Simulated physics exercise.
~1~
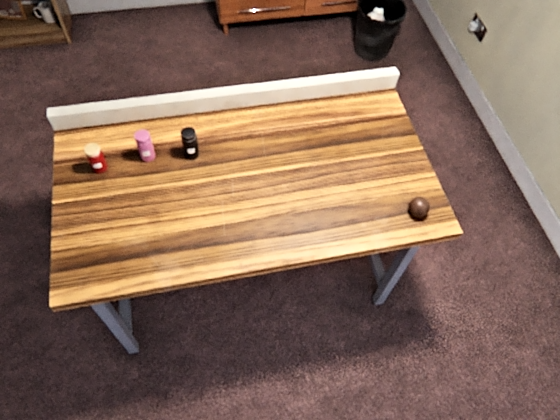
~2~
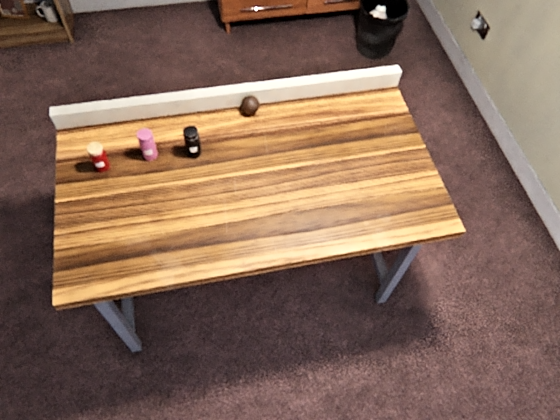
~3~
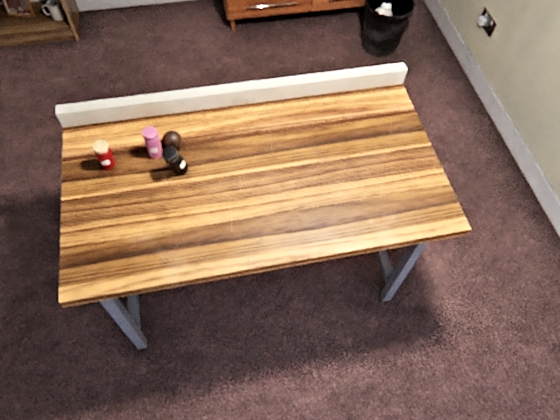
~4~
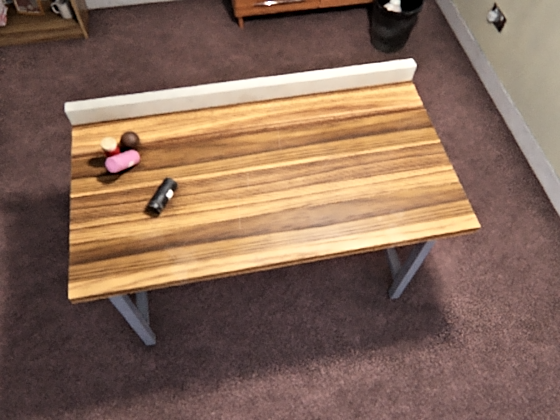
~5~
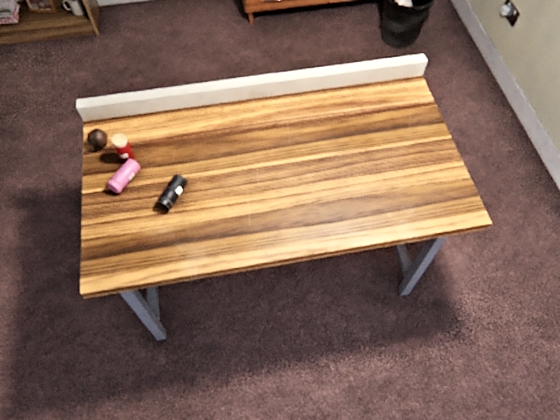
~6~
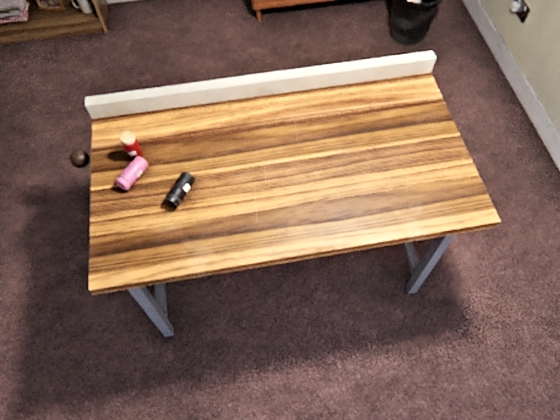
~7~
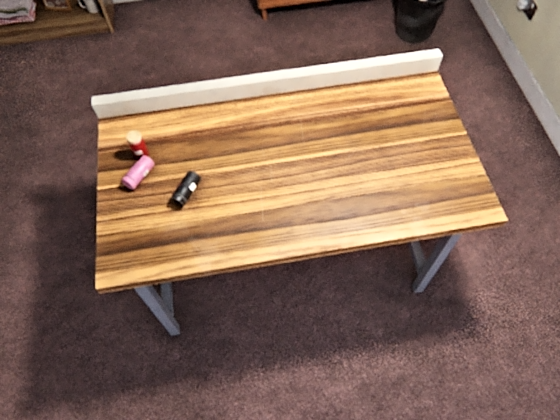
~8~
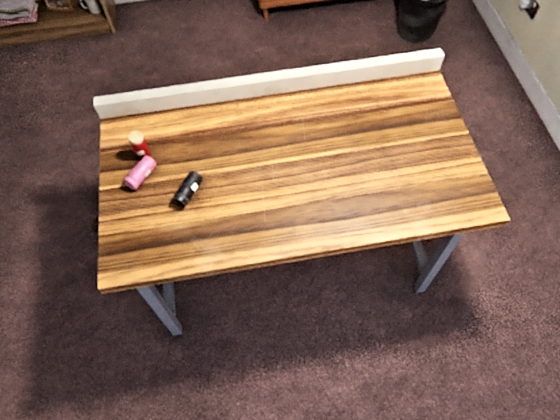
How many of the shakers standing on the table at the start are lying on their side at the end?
Two of the three shakers end up on their side, the black one and the pink one.
